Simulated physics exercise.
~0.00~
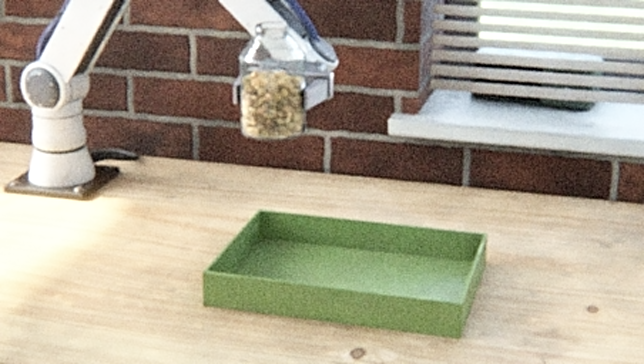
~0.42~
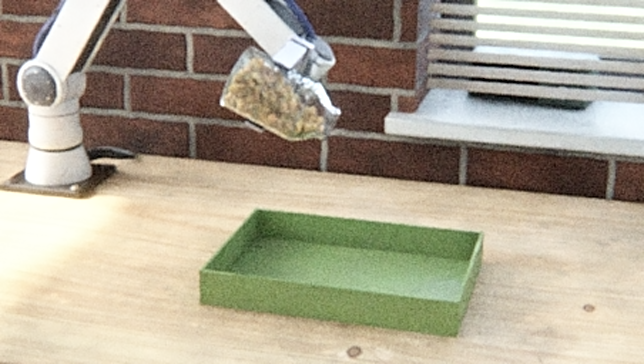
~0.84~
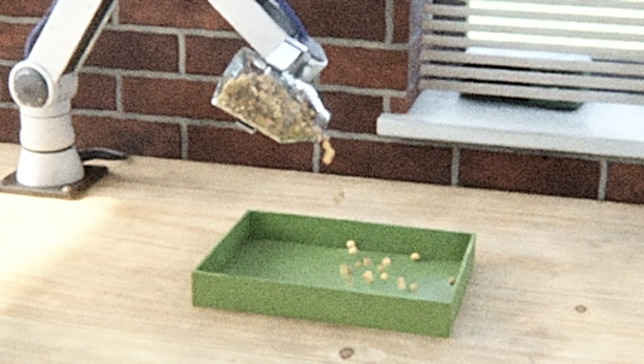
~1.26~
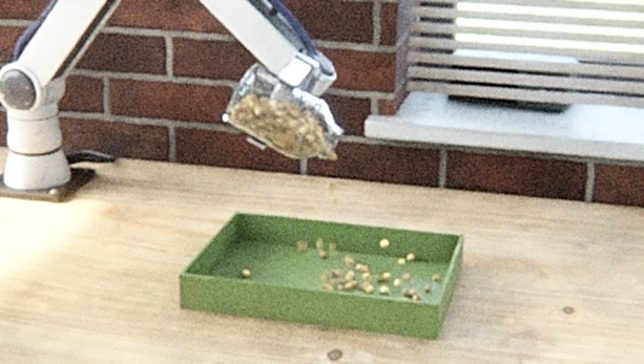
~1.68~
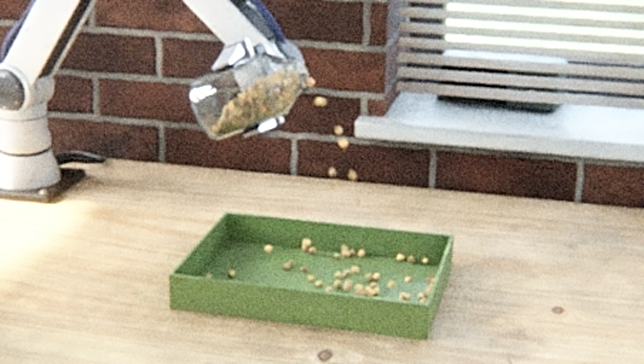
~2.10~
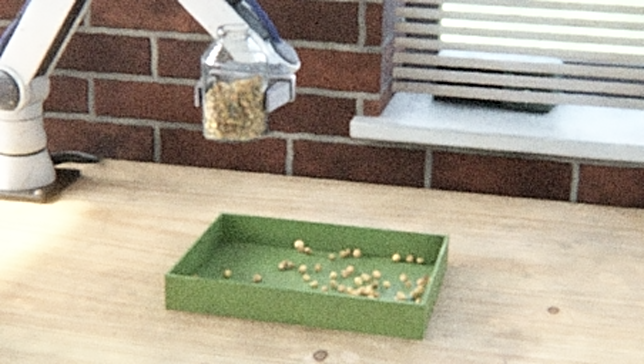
On a pale wooden table before a brick wall and a window with blinds, a robot arm tips a clear jar of dried chickpeas over a green tray, spilling some into it, then turns the jar upright, still mostly full, with the chickpeas scattered across the tray.
